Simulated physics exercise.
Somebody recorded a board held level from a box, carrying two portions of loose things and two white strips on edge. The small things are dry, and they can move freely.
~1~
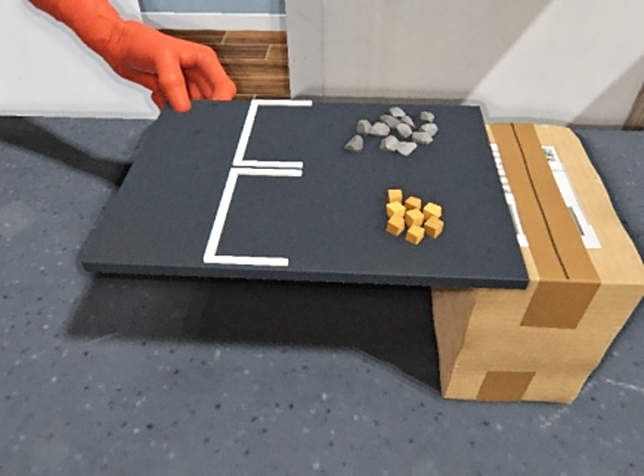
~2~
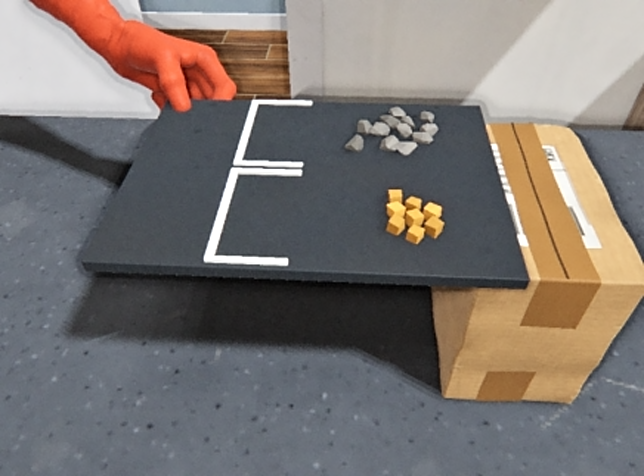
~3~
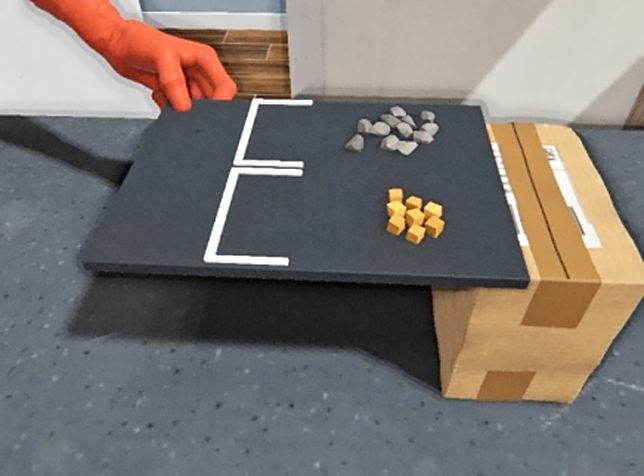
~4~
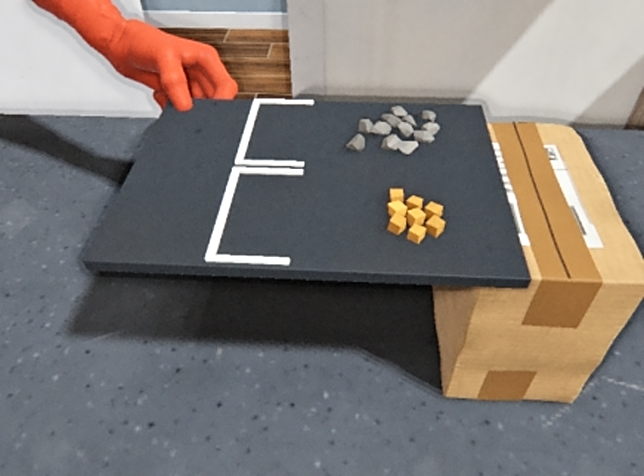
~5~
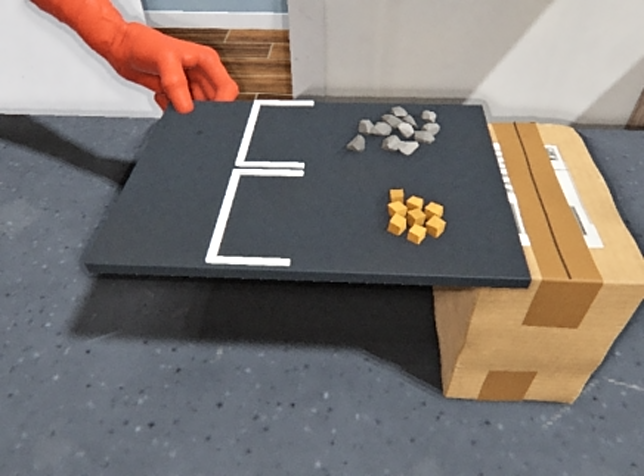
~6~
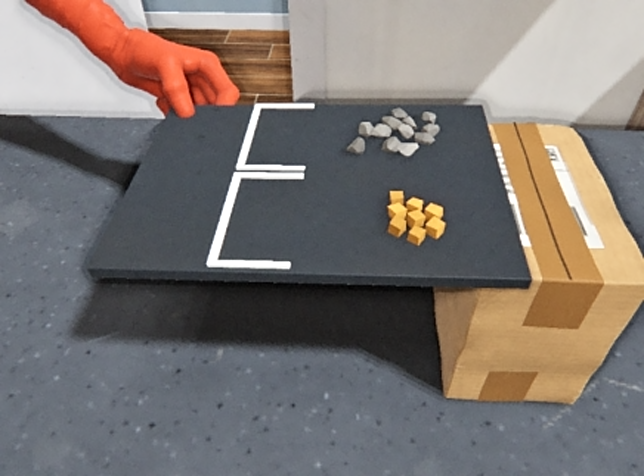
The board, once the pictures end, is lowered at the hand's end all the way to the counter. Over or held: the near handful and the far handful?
Recorded - near handful beyond bar; far handful beyond bar.
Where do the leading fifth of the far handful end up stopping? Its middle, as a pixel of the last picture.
Centre at approx. (151, 268) px.
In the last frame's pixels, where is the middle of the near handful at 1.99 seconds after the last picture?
Its centre is at about (226, 321).
Then, 1.06 s after the last picture, board sloping at 20°; near handful where it was; far handful where it was.
Then, 1.99 s after the last picture, board sloping at 36°; near handful most past its bar; far handful most past its bar.
Then, 2.78 s after the last picture, board resting at 39°; near handful all past its bar; far handful nearly all past its bar.
At rest, board resting at 39°; near handful all past its bar; far handful nearly all past its bar.
